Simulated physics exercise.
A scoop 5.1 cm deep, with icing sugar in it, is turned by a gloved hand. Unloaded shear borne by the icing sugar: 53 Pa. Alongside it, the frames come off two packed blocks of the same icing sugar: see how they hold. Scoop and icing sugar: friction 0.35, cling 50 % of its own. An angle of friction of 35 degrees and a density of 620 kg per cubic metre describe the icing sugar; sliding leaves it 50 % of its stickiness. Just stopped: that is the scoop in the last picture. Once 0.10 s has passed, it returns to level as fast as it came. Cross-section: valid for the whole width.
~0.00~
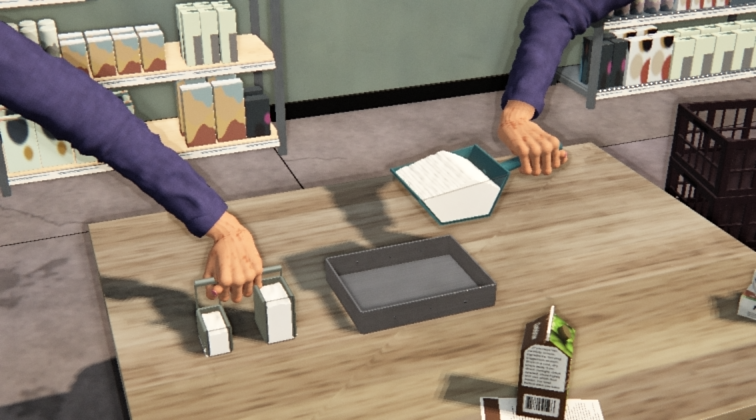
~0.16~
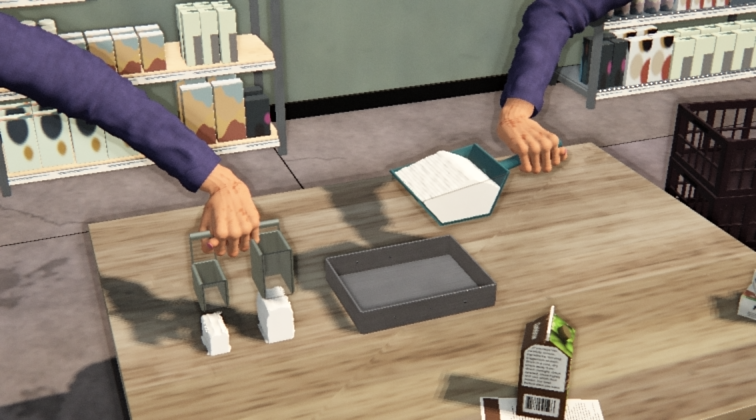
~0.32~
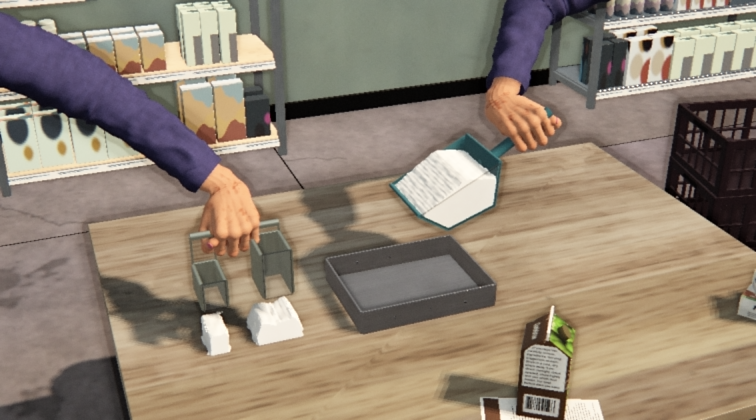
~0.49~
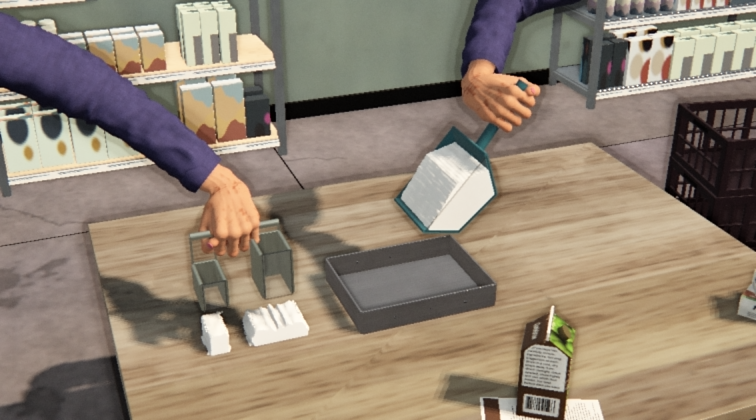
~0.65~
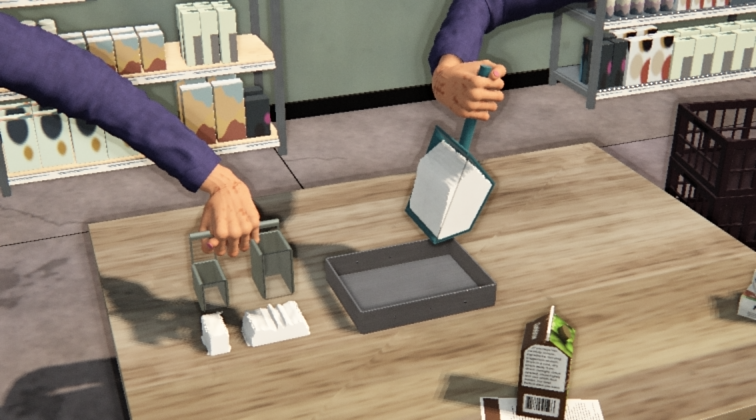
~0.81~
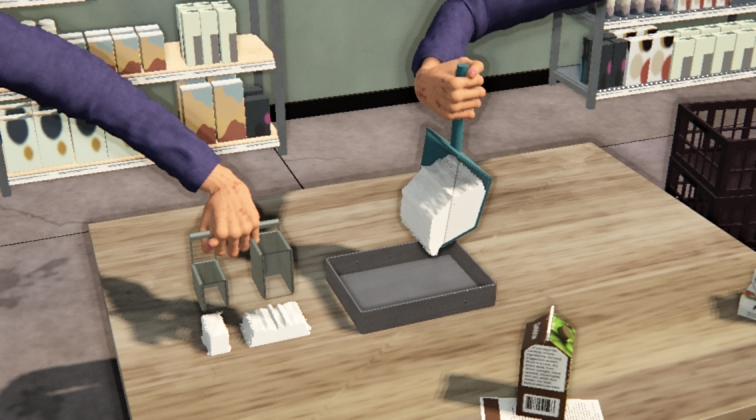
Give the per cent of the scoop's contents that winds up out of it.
Close to 61 % winds up out of the scoop.
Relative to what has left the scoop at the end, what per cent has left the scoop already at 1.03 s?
Roughly 90 %.
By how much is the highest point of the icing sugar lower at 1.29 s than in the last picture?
Roughly 3.5 cm.
After 1.03 s, the scoop is at 68 degrees and 57 % has left it.
After 1.29 s, the scoop is at 34 degrees and 61 % has left it.
After 1.56 s, the scoop is at 1 degrees and 61 % has left it.
After 1.82 s, the scoop is at 0 degrees and 61 % has left it.
After 1.92 s, the scoop is at 0 degrees and 61 % has left it.
